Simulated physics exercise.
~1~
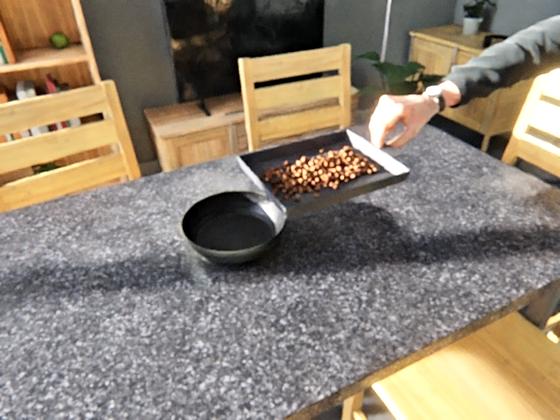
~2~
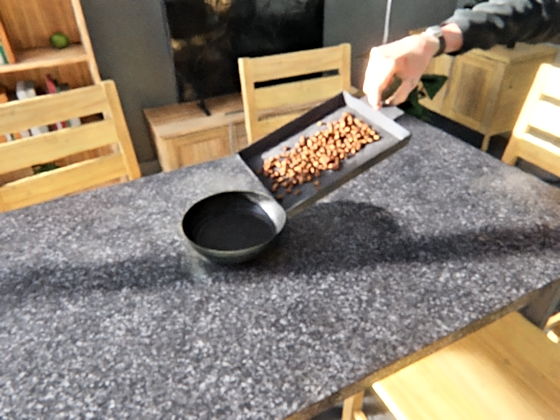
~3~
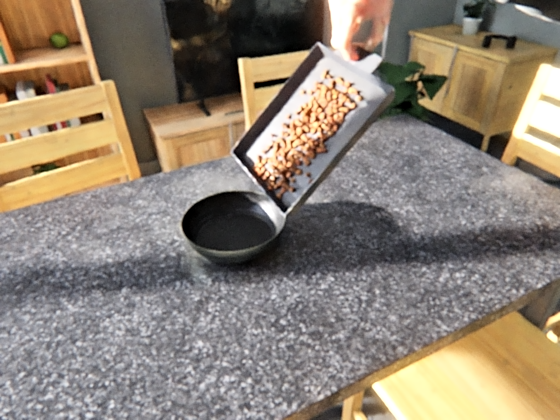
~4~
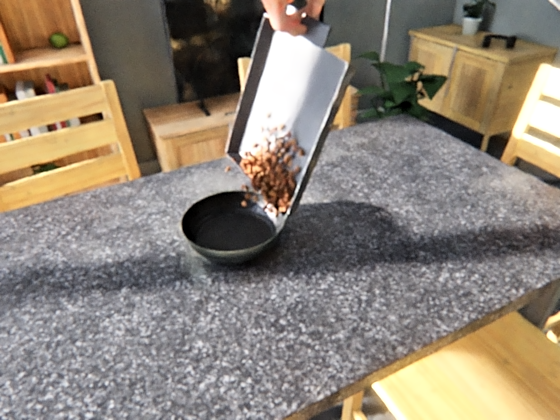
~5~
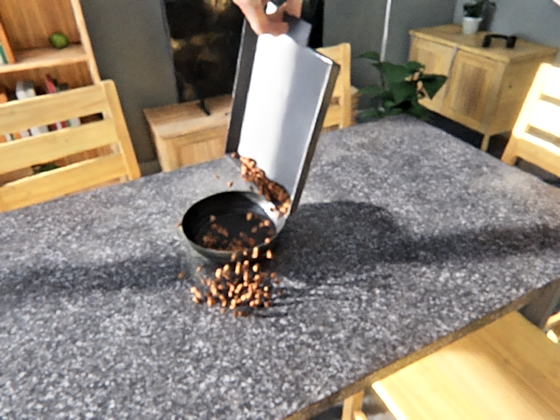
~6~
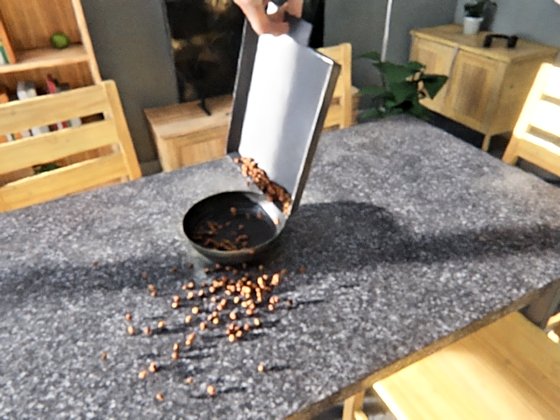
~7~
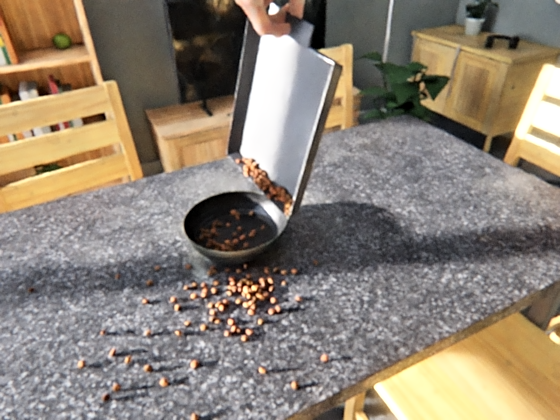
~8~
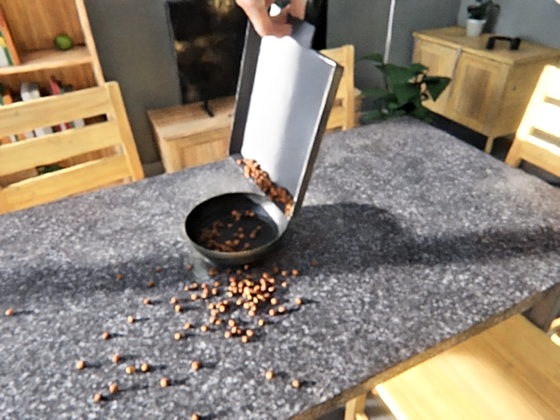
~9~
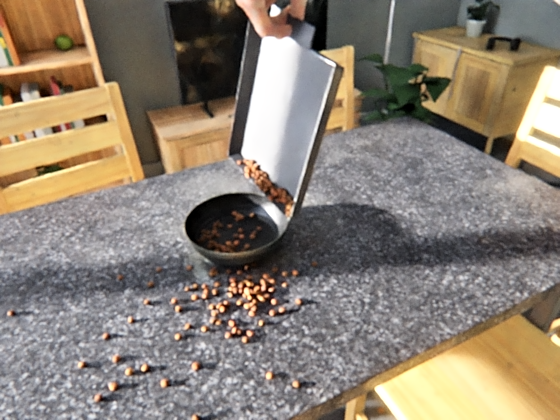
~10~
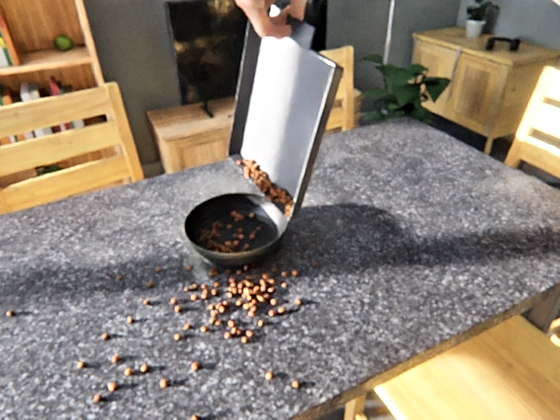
Brown nuggets sliding from a tray tipped by a hand, some landing in a dark bowl, many scattering across the speckled table.
